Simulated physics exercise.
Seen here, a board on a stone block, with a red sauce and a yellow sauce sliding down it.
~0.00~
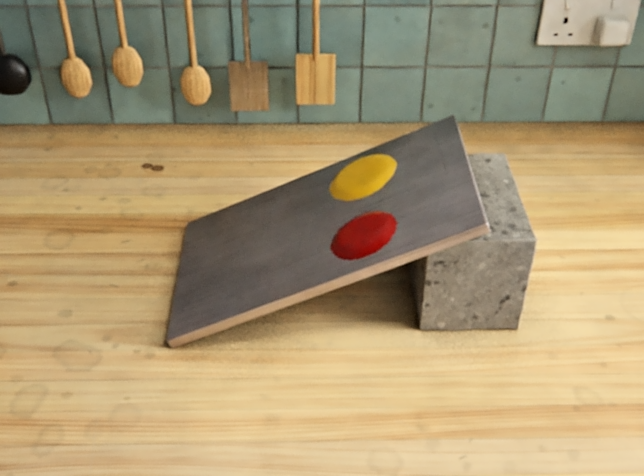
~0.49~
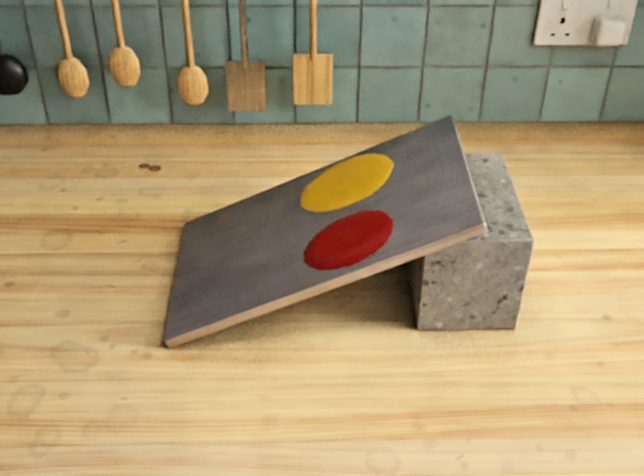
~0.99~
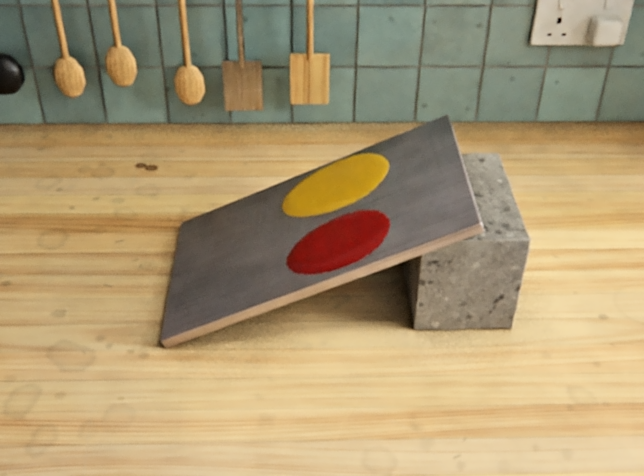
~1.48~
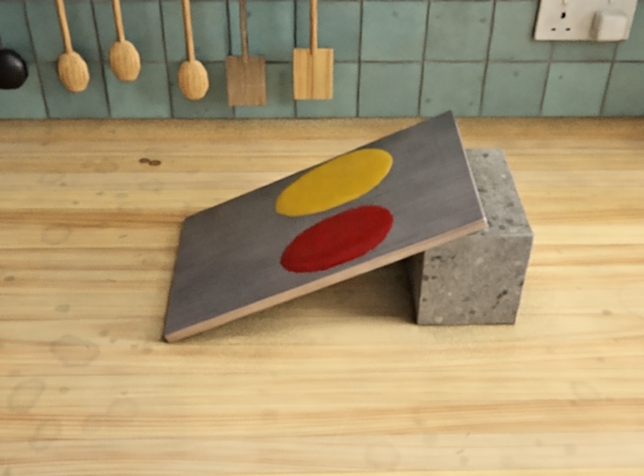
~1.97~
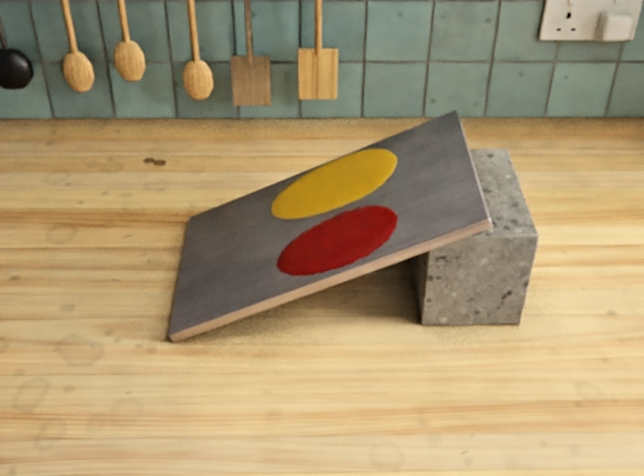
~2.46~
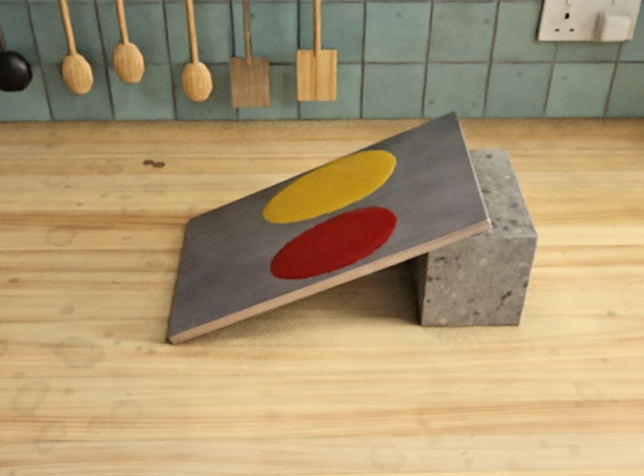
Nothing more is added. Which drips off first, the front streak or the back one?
The back one.
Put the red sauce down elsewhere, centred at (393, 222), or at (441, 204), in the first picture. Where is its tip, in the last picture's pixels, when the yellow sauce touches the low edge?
One: (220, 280). Two: (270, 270).
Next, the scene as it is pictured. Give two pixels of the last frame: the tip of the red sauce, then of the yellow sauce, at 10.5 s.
About (216, 286) and (204, 236).
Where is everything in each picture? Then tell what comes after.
The first frame shows tip of the red sauce half way down; tip of the yellow sauce (338, 185) half way down.
The second frame shows tip of the red sauce (311, 253) half way down; tip of the yellow sauce half way down.
The third frame shows tip of the red sauce half way down; tip of the yellow sauce (292, 200) half way down.
The fourth frame shows tip of the red sauce (292, 255) half way down; tip of the yellow sauce three quarters of the way down.
The fifth frame shows tip of the red sauce three quarters of the way down; tip of the yellow sauce (278, 204) three quarters of the way down.
The sixth frame shows tip of the red sauce (280, 262) three quarters of the way down; tip of the yellow sauce three quarters of the way down.
By 6.8 s, the red sauce is three quarters of the way down; the yellow sauce is three quarters of the way down.
By 10.5 s, the red sauce is three quarters of the way down; the yellow sauce is close to the edge.
By 13.4 s, the red sauce is close to the edge; the yellow sauce is at the low edge.
